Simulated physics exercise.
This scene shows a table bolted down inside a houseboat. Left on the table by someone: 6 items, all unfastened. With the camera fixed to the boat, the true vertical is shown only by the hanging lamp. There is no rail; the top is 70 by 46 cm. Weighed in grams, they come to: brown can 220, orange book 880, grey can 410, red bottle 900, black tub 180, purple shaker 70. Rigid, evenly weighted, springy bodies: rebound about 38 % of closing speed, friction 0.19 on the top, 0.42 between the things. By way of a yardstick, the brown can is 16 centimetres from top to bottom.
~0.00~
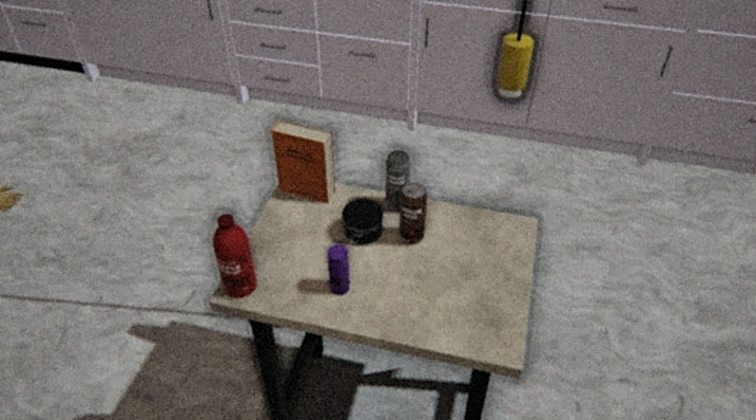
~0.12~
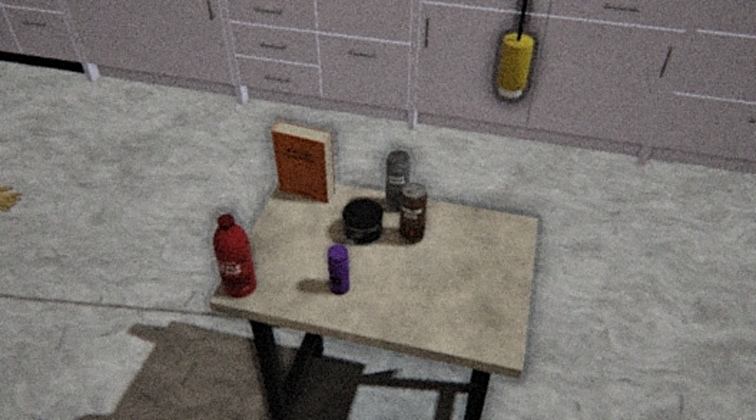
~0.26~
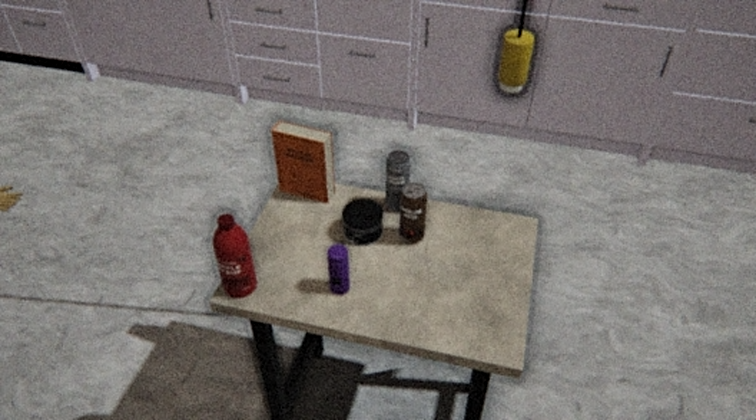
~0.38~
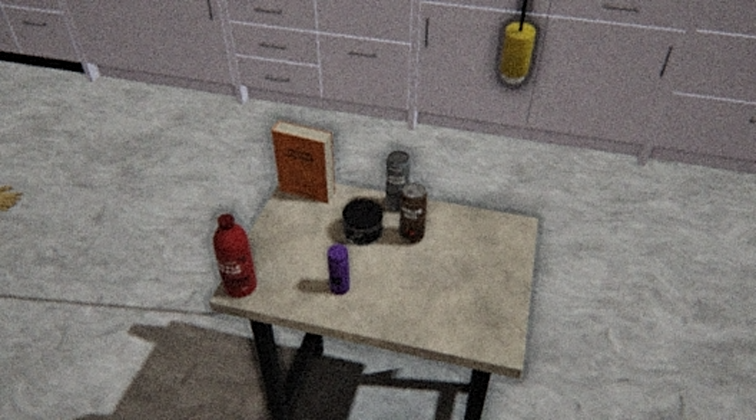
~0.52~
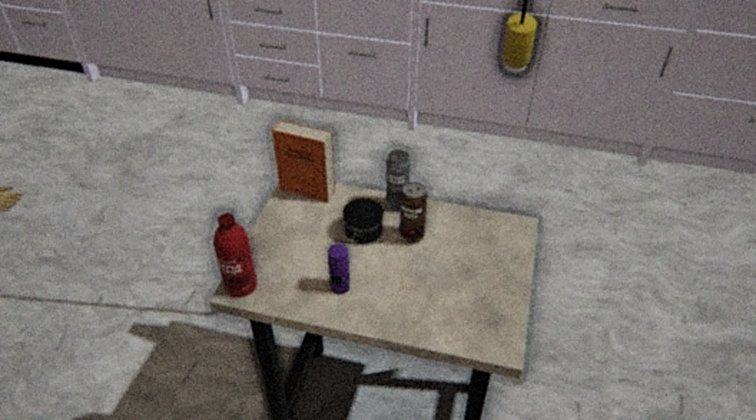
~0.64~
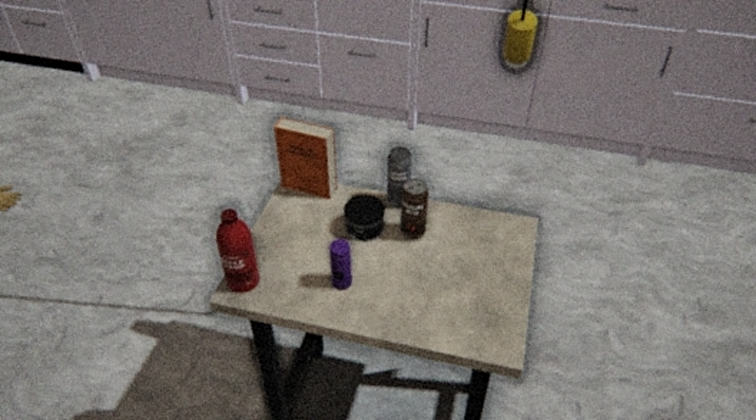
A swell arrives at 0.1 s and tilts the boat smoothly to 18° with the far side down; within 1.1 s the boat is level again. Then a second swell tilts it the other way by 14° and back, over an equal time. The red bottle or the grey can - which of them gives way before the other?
The second one.
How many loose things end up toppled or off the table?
4.
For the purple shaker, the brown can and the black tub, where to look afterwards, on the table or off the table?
Observed: Purple shaker remains in bounds; brown can exits its support; black tub exits its support.
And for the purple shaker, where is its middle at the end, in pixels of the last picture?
In the last picture it sits around (357, 227).
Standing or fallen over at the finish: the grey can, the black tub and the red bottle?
Final state - grey can: Goes over; black tub: Goes over; red bottle: Remains on its base.
By 1.04 s, heel 4°, far side down; orange book and grey can now off the table; red bottle 15 cm from its spot near (259, 211); brown can 15 cm from its spot.
By 1.44 s, heel 5°, near side down; brown can and black tub now off the table; red bottle 18 cm from its spot near (264, 204); purple shaker 18 cm from its spot.
By 1.84 s, heel 13°, near side down; red bottle 17 cm from its spot near (262, 206); purple shaker 17 cm from its spot.
When it is over (2.8 s), off the table, brown can, orange book, grey can and black tub; not toppled but over 5 cm from the start, red bottle and purple shaker. End places, in pixels of the last picture, red bottle near (259, 212). Red bottle was never lost; grey can went at 0.78 s.
